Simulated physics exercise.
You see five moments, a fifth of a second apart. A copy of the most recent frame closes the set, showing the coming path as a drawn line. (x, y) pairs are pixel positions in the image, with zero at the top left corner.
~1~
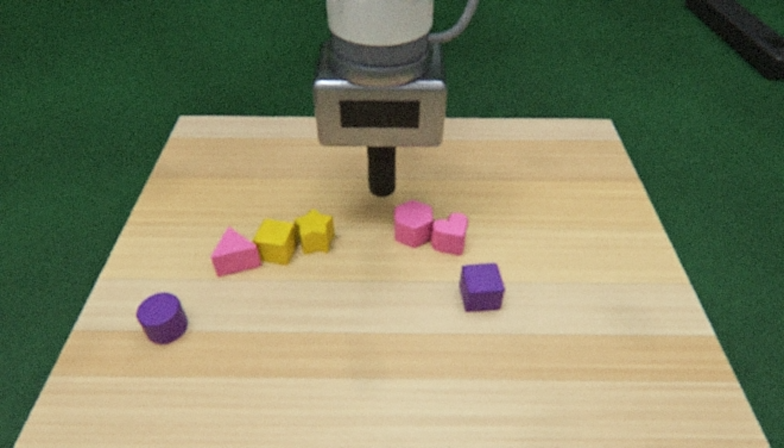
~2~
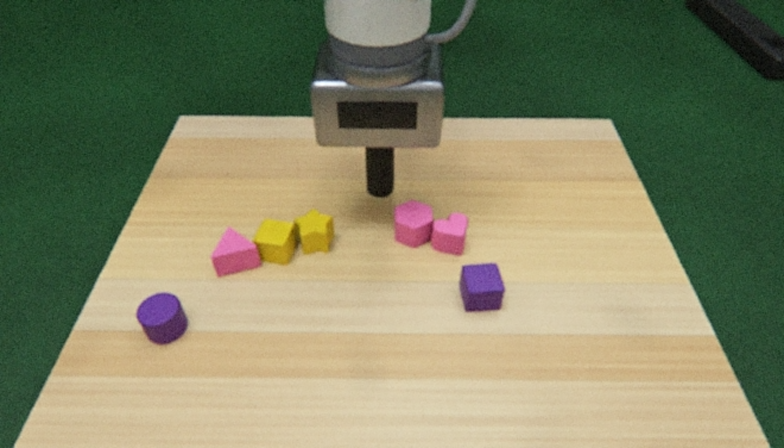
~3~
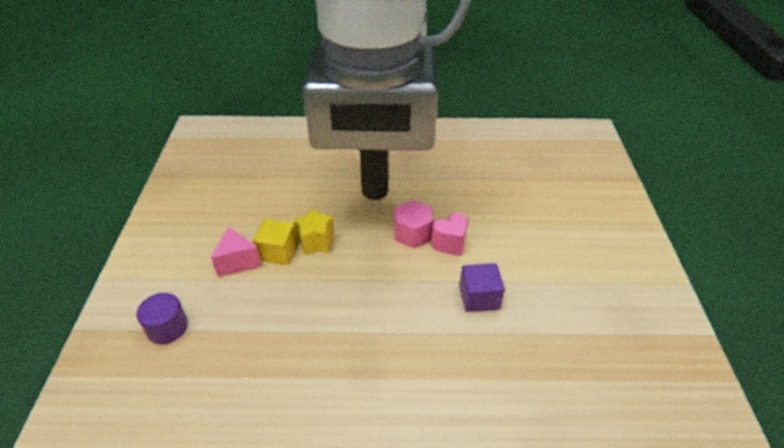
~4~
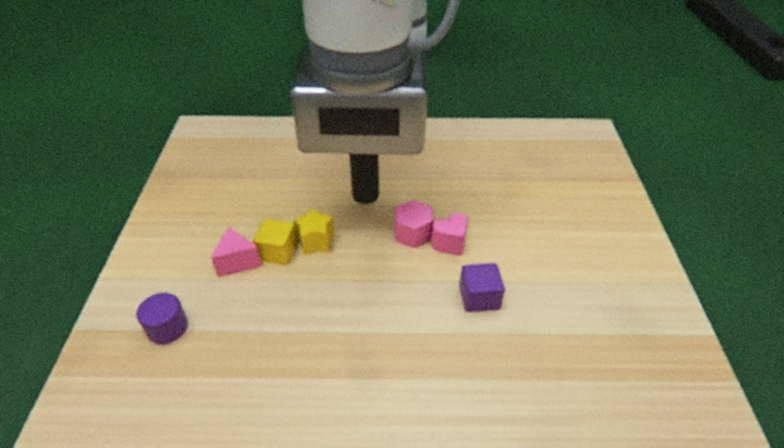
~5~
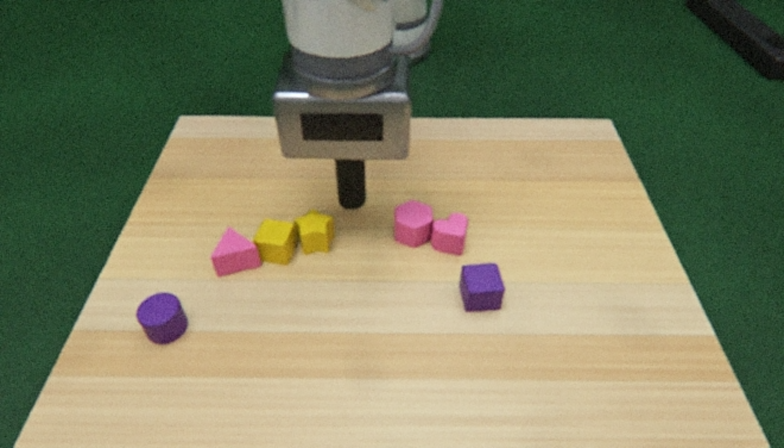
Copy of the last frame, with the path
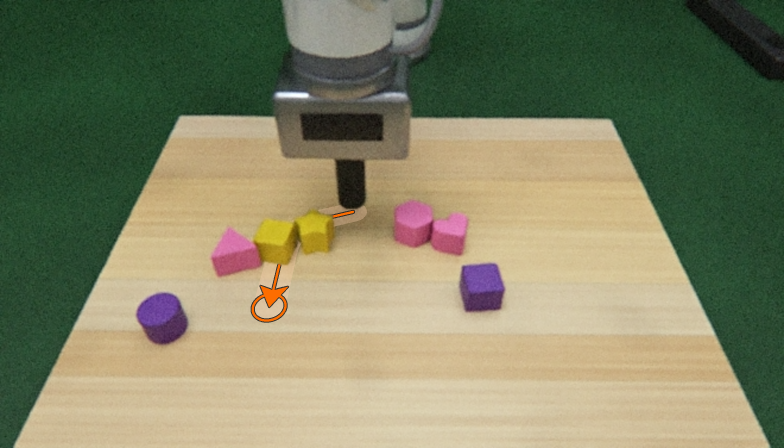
In the video, a robotic arm with a black rod moves slightly left and a little forward above a wooden board holding pink, yellow and purple blocks, nearing the yellow star-shaped block, while all the blocks stay still.
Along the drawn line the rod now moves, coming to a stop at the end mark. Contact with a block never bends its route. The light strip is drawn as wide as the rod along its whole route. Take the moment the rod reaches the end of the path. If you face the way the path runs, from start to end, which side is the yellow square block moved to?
Moves left.
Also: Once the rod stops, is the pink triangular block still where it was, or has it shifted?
The push reaches it.
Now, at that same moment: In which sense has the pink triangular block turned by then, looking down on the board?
Top view: Clockwise.
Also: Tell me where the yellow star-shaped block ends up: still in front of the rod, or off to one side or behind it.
The yellow star-shaped block won't stay at the front of the rod.
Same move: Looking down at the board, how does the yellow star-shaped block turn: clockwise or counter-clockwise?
Turns anticlockwise.
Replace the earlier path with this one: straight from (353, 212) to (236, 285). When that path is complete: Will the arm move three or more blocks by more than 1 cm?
Yes
The line goes from (353, 212) via (304, 226) and (280, 262), ending at (269, 307).
What follows on the original path. One third of the way, rod at (302, 216); yellow square block at (268, 238), turned 30° clockwise; yellow star-shaped block at (308, 225), turned 50° anticlockwise.
Two thirds of the way, rod at (278, 252); pink triangular block at (222, 252), turned 50° clockwise; yellow square block at (256, 265), turned 25° clockwise; yellow star-shaped block at (307, 241).
At the end, rod at (267, 297); pink triangular block at (222, 252), turned 50° clockwise; yellow square block at (229, 301), turned 55° clockwise; yellow star-shaped block at (307, 242), turned 130° anticlockwise; pink hexagonal block unmoved.
